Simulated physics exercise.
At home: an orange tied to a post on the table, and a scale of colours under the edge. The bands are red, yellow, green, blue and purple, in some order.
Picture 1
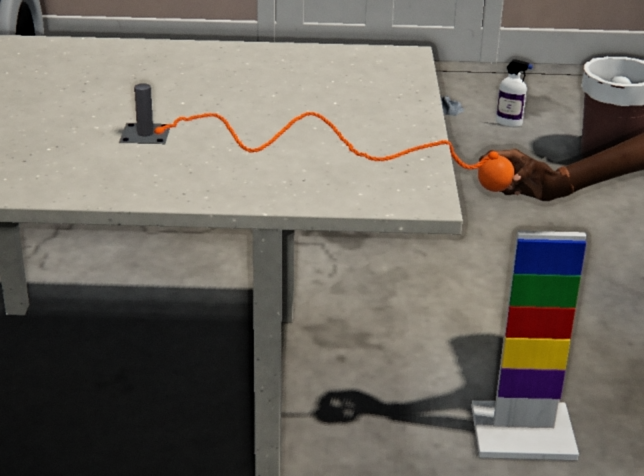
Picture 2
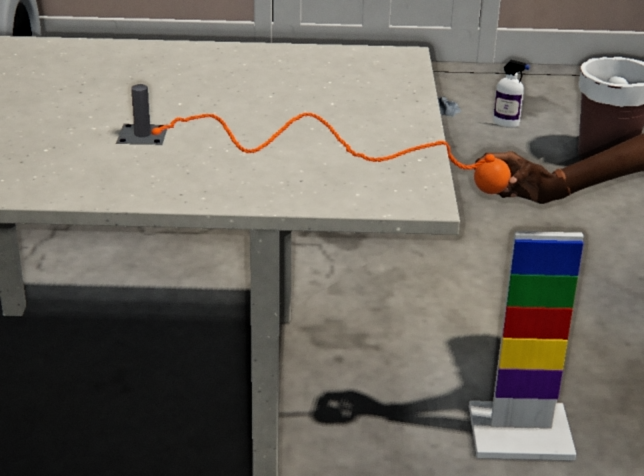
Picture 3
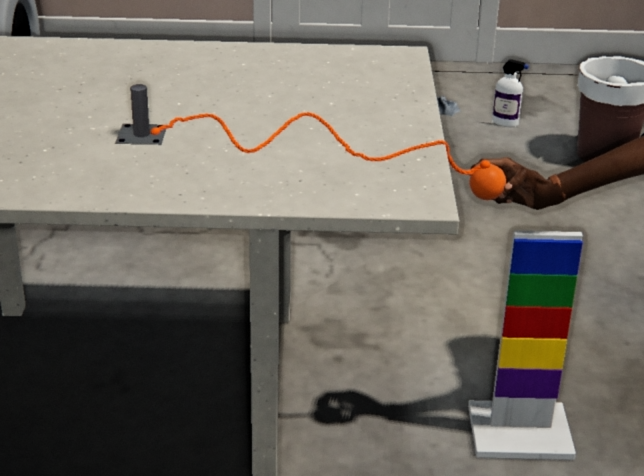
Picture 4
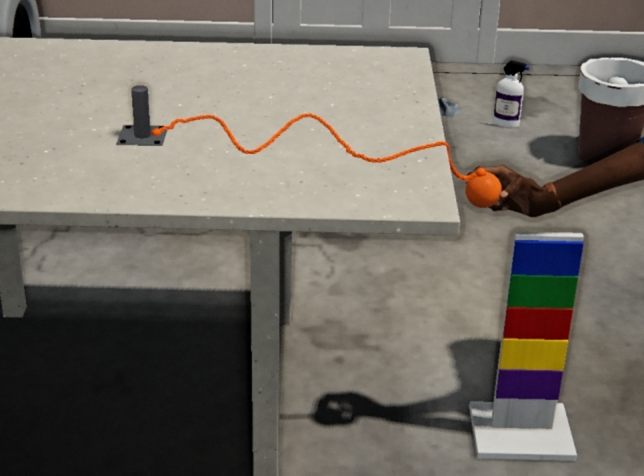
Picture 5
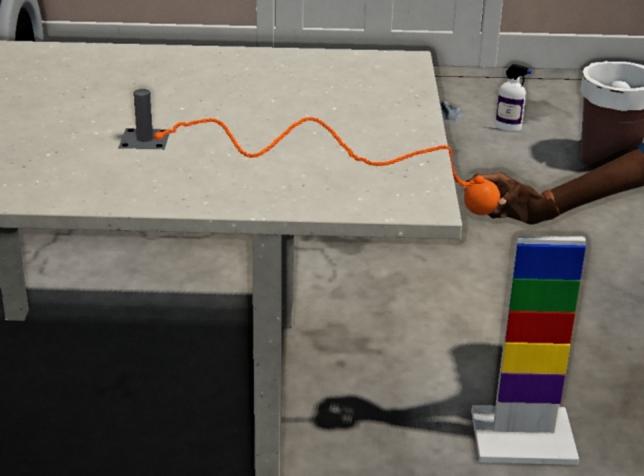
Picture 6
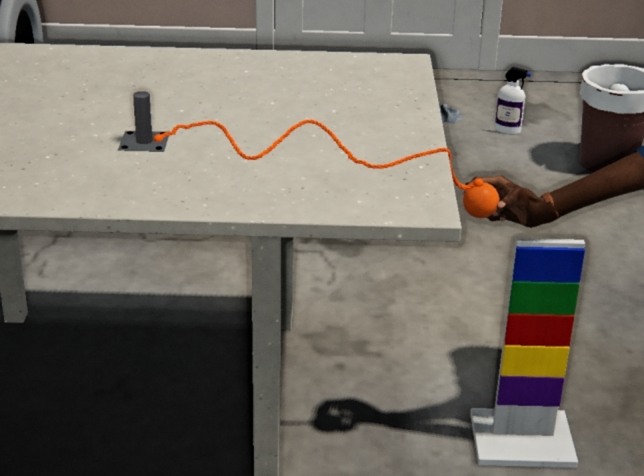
In a garage-like space with a concrete floor, seen from slightly above, a pale table fills the left side. A wavy orange cord runs across it from a dark post to an orange ball held by a hand at the right edge, above an upright blue, green, red, yellow and purple stand, with a spray bottle and bin behind. The hand lowers the ball slightly, drifting left, while the view shifts very slightly.
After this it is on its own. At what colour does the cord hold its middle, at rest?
At purple.
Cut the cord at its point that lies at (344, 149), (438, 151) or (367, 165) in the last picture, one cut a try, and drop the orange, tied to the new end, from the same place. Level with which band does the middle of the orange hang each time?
It would be above them all; red; blue.
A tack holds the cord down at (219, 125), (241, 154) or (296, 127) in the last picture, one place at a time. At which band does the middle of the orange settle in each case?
Try by try: Yellow; red; green.
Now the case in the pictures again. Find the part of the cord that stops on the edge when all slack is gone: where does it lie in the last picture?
That spot is around (318, 124).
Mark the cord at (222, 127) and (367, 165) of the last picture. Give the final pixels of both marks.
Near (252, 143) and (439, 249).
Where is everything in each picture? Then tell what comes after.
The first picture shows orange (496, 174); blue (550, 259); green (545, 292); red (540, 324); yellow (536, 355); purple (532, 385).
The second picture shows orange (492, 176); cord through (185, 121) (237, 144) (290, 122) (339, 140) (409, 151).
The third picture shows orange (487, 182).
The fourth picture shows orange (483, 190); cord through (185, 122) (237, 145) (290, 123) (340, 140) (409, 151).
The fifth picture shows orange (482, 197).
The sixth picture shows orange (481, 200); cord through (186, 128) (239, 151) (292, 129) (341, 147) (410, 158).
A little later, orange near (466, 319); level with red.
Next, orange near (417, 384); level with purple.
Later still, orange near (427, 387); level with purple.
When it is over, orange near (426, 387); level with purple. Its centre hangs level with the purple band.
